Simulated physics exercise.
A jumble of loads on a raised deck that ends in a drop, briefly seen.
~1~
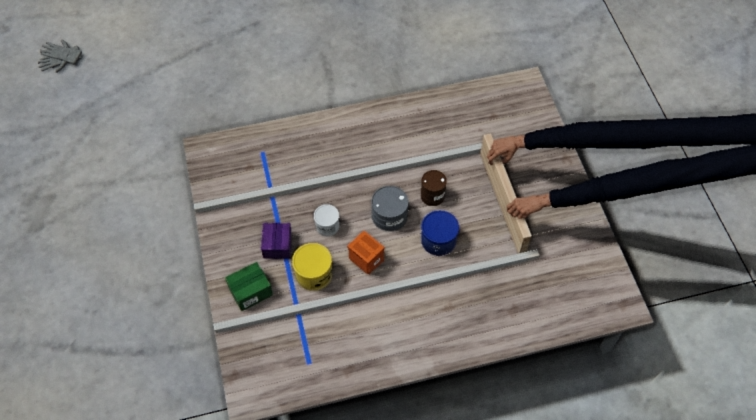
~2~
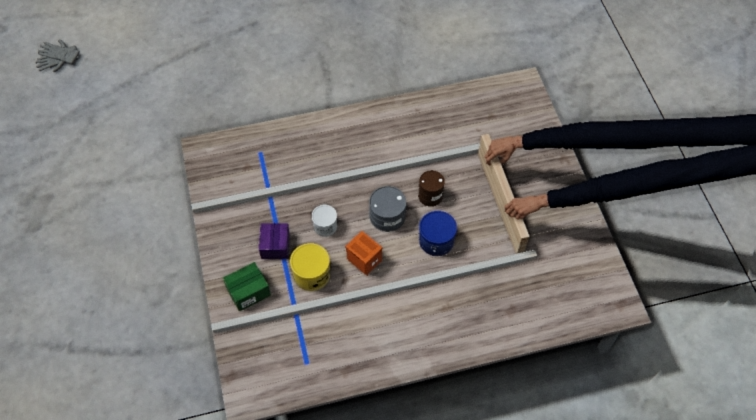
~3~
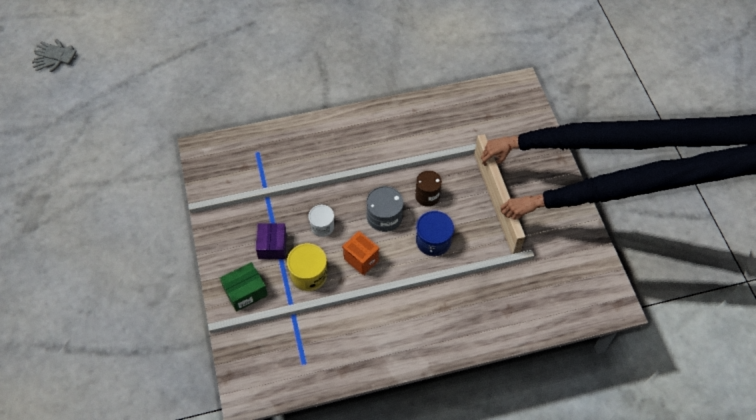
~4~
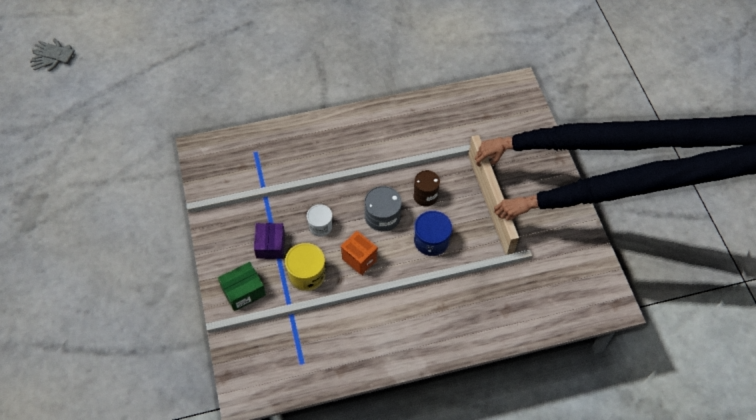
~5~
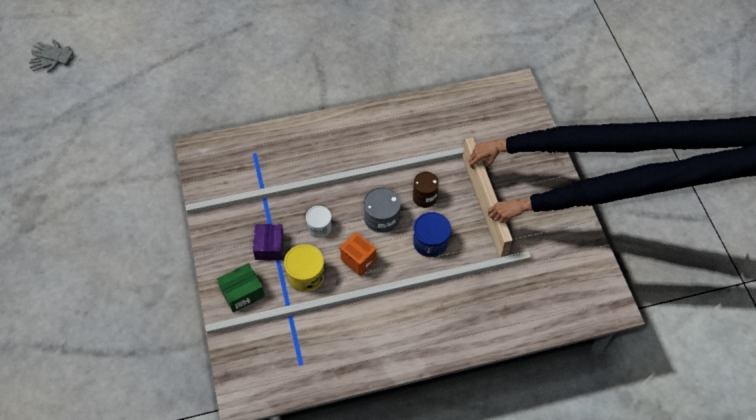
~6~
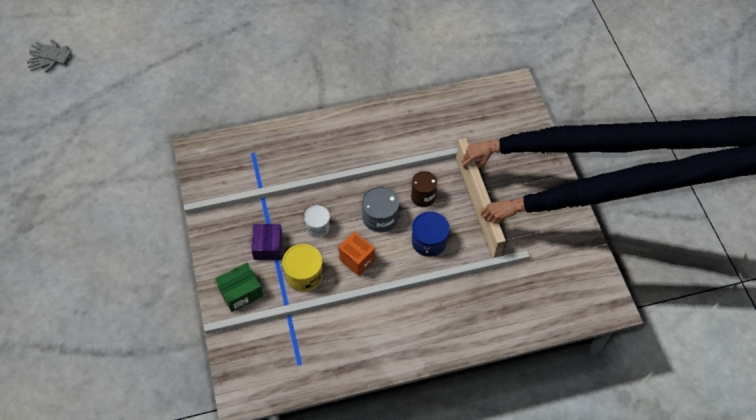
Two hands slide a wooden plank slightly left toward colourful containers sitting still on a table.
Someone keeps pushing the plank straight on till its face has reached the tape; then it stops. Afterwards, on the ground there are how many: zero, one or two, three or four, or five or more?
When it halts, one, or two, of them have come off.
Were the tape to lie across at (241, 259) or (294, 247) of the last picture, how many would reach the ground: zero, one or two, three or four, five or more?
In turn: Three or four; either one or two.
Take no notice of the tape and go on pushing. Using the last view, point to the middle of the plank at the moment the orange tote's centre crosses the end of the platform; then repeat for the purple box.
The middle would be close to (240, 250) and then close to (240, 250).
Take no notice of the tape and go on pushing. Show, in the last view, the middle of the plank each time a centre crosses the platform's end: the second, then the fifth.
Earlier crossing: About (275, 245); later crossing: About (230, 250).
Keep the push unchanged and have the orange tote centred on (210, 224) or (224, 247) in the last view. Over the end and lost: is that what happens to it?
For the orange tote: It keeps its place, then it comes off.
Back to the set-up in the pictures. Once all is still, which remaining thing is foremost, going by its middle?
The one is the yellow pail.
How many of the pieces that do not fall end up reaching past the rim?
Looks like 1 of them.
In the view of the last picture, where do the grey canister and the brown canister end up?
Middles: Around (254, 247) and around (254, 219).
A little later, none off yet; green parcel at rest near (239, 287); purple box at rest near (267, 242); yellow pail at rest near (304, 268).
Next, none off yet; green parcel moving near (238, 288); purple box shifted a little near (263, 243); yellow pail shifted about its own width near (275, 277).
When it is over, the number that fall off is one or two; down, green parcel.
